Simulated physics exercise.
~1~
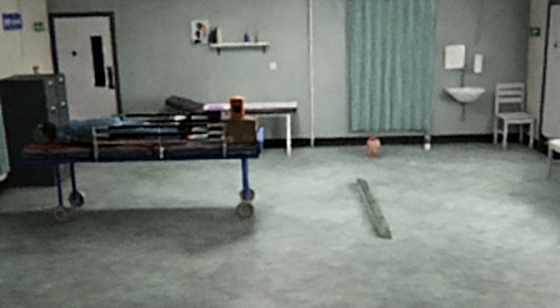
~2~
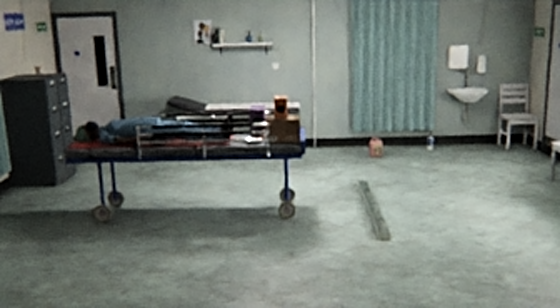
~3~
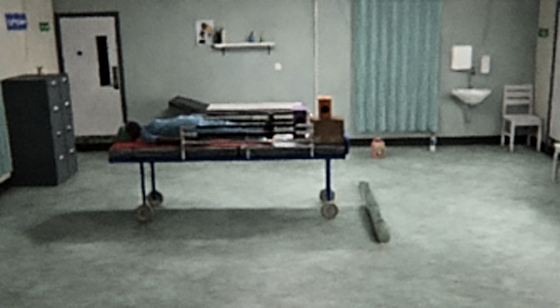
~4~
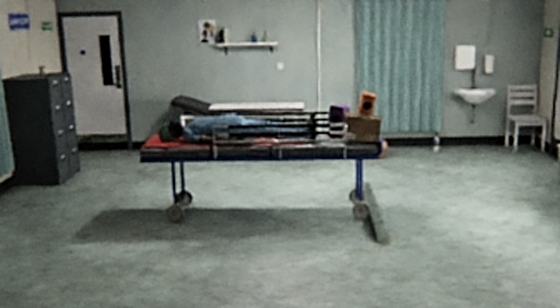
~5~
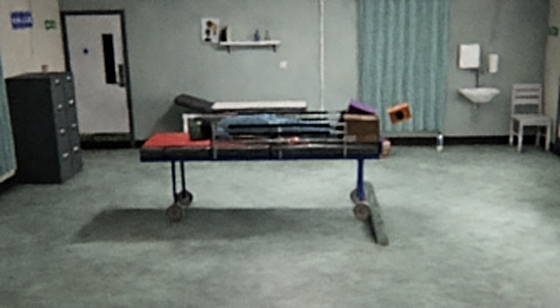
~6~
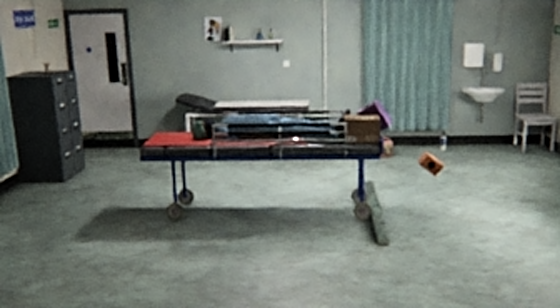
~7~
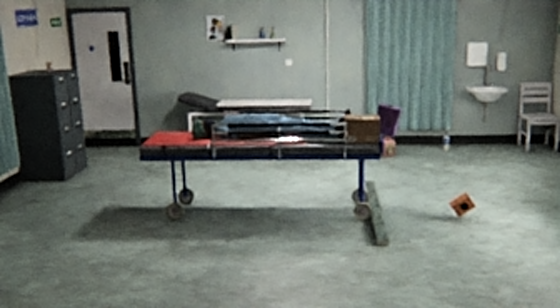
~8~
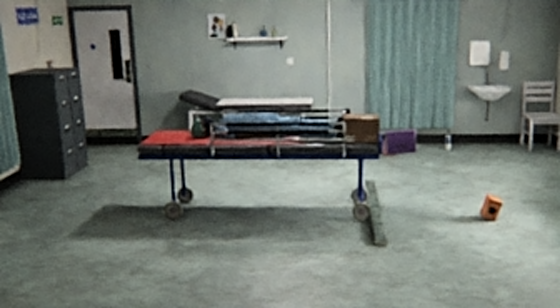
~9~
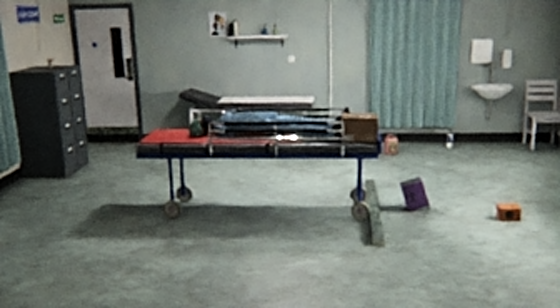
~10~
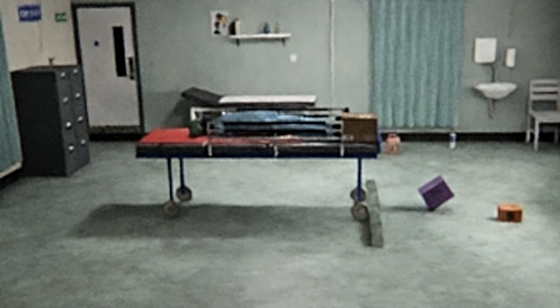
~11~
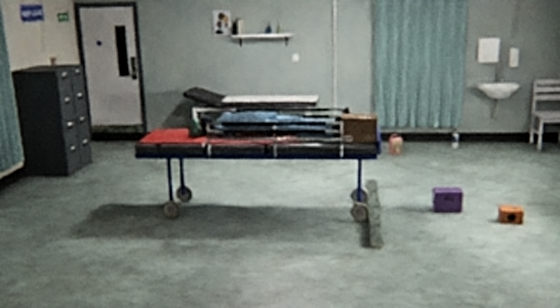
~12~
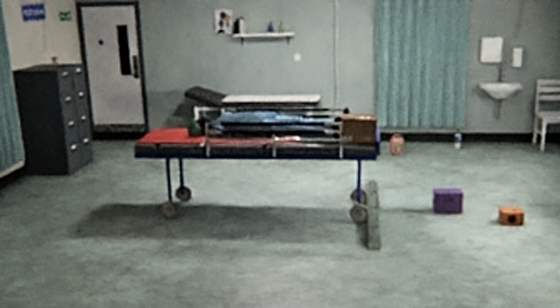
Hospital trolley carrying a lying figure rolls right and stops at a floor sill, an orange box then a purple one tumbling off.
